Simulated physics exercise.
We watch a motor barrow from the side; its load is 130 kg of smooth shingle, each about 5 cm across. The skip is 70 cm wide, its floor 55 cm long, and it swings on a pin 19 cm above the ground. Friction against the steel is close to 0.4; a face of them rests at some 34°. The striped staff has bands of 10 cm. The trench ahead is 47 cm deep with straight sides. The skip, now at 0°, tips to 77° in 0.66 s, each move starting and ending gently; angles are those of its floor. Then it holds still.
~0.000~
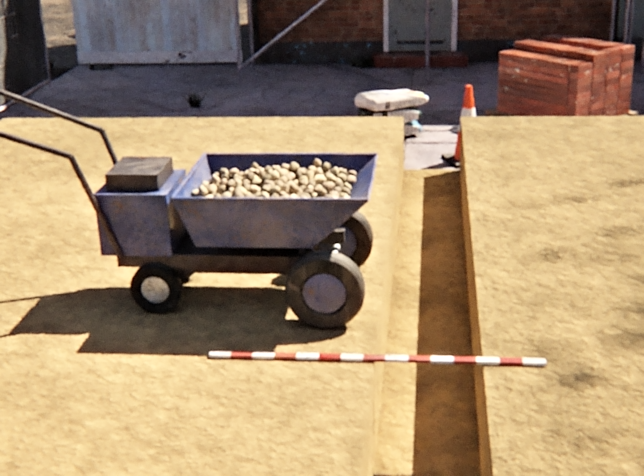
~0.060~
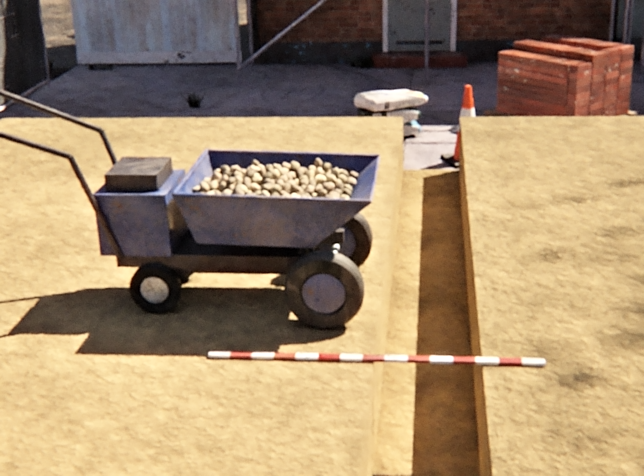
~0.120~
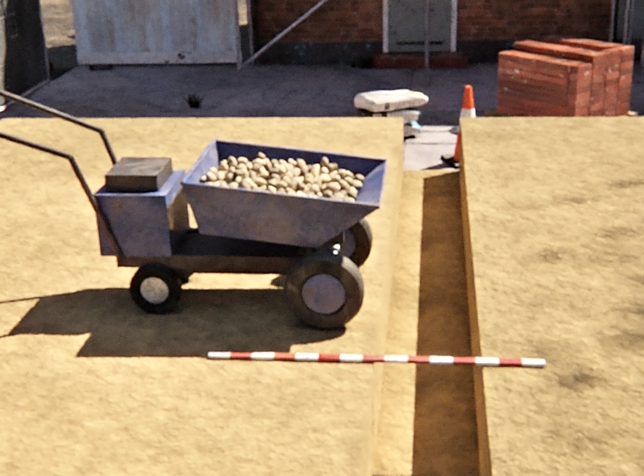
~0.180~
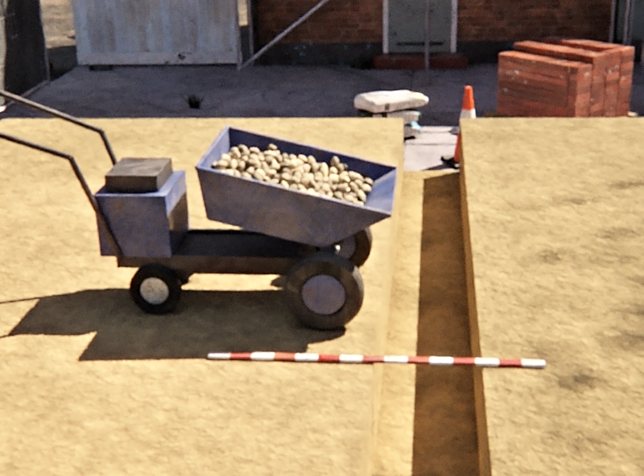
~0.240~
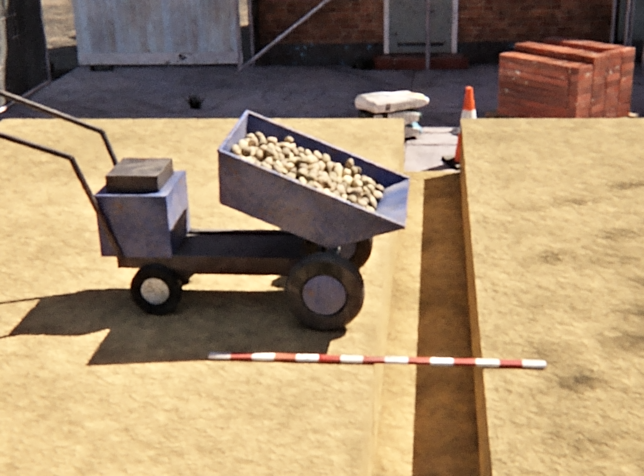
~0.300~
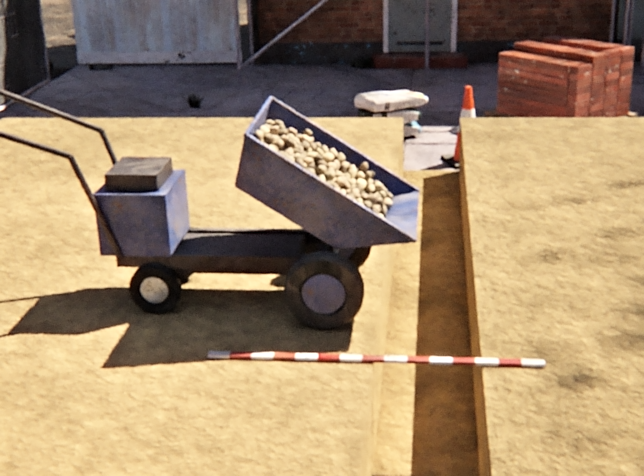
The blue skip of stones on the barrow tilts steeply down toward the trench at right.
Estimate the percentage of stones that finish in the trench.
About 63 per cent.
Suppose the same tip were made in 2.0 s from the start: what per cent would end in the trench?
In that case some 70 per cent.
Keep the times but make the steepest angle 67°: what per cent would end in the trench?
Then about 45 per cent.
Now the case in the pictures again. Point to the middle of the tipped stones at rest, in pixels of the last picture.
Near (461, 369).
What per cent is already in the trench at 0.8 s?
About 35 per cent by then.
After 0.5 s the floor is at 66°; 100 % in the skip; the foremost stones are at (429, 265).
After 0.8 s the floor is at 77°; 53 % in the skip, 34 % in the trench, 13 % past the trench; the foremost stones are at (511, 298).
After 1.1 s the floor is at 77°; 0 % in the skip, 62 % in the trench, 38 % past the trench; the foremost stones are past the picture's edge.
After 3.1 s the floor is at 77°; 0 % in the skip, 63 % in the trench, 37 % past the trench; the foremost stones are past the picture's edge.
